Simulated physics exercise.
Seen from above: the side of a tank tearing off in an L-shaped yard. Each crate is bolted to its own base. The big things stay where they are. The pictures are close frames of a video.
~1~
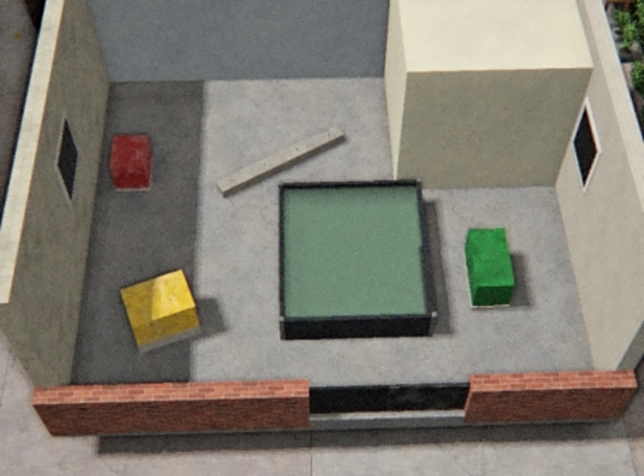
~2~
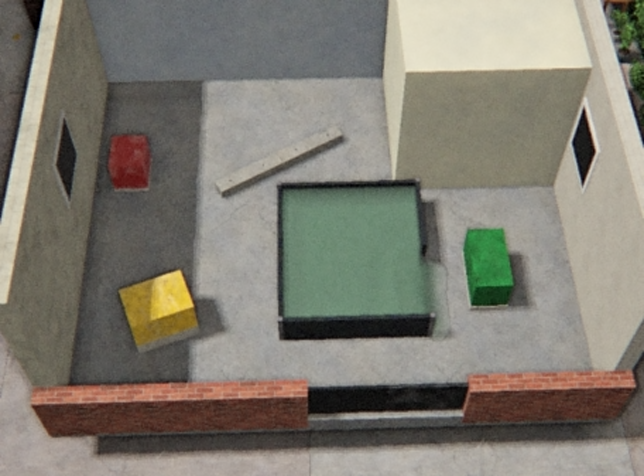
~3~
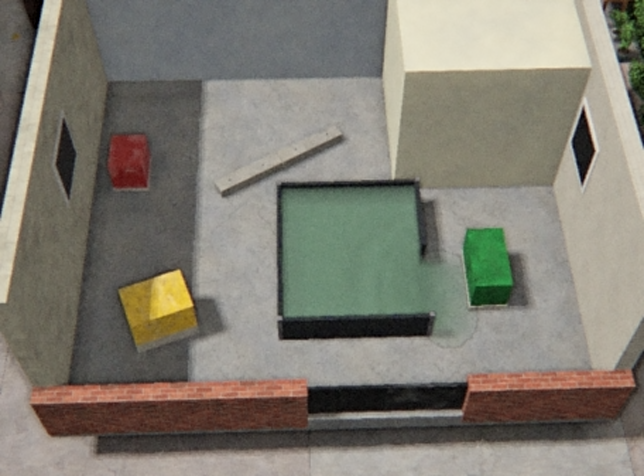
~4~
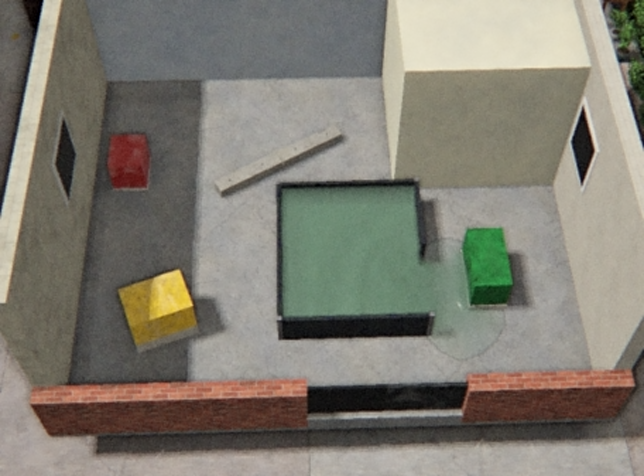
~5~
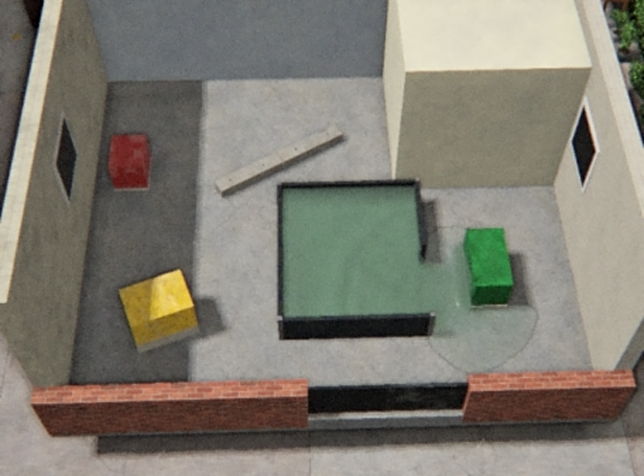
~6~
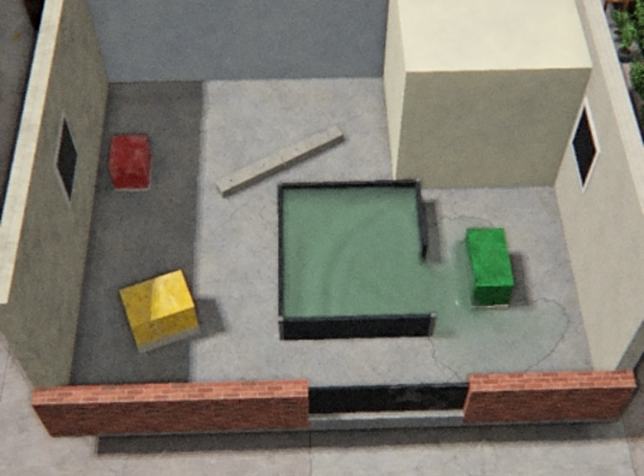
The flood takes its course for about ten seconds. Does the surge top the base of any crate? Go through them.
The yellow crate escapes dry; the red crate escapes dry; the green crate is wetted.
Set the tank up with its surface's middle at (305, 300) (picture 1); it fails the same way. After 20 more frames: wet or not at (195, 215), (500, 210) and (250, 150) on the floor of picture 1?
As listed: No water, awash, dry.
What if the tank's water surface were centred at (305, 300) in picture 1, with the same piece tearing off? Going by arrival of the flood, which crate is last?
I say the yellow-painted one.
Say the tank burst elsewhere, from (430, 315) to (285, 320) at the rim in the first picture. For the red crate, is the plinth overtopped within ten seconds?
One by one: Red takes water.
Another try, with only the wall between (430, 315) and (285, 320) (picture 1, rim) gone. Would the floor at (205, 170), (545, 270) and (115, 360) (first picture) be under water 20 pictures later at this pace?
One after the other: Dry, under water, flooded.
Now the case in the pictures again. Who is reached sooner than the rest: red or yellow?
That is the yellow crate.
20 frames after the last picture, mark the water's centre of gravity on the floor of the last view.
At about (422, 279).
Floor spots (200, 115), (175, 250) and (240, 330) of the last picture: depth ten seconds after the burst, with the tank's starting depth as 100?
In turn 0, 2 and 8 in a hundred.
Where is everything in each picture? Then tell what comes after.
Still water in the tank at (353, 250), in the first picture.
The front is at (433, 263), out from the gap at (424, 292), in the second picture.
Water pours out at (423, 293) and has run to (461, 262), in the third picture.
Water pours out at (423, 293) and has run to (498, 324), in the fourth picture.
The front is at (531, 316), out from the gap at (424, 293), in the fifth picture.
The front is at (558, 327), out from the gap at (424, 293), in the sixth picture.
A moment on, water covers 15 % of the floor; the yellow crate not reached, the red crate not reached, the green crate water round its plinth.
Next, water covers 20 % of the floor; the yellow crate not reached, the red crate not reached, the green crate water round its plinth.
Then, water covers 35 % of the floor; the yellow crate not reached, the red crate not reached, the green crate water round its plinth.
Later, water covers 50 % of the floor; the yellow crate water round its plinth, the red crate not reached, the green crate water round its plinth.
In the end, water covers 65 % of the floor; the yellow crate stayed above the water, the red crate stayed above the water, the green crate was topped.
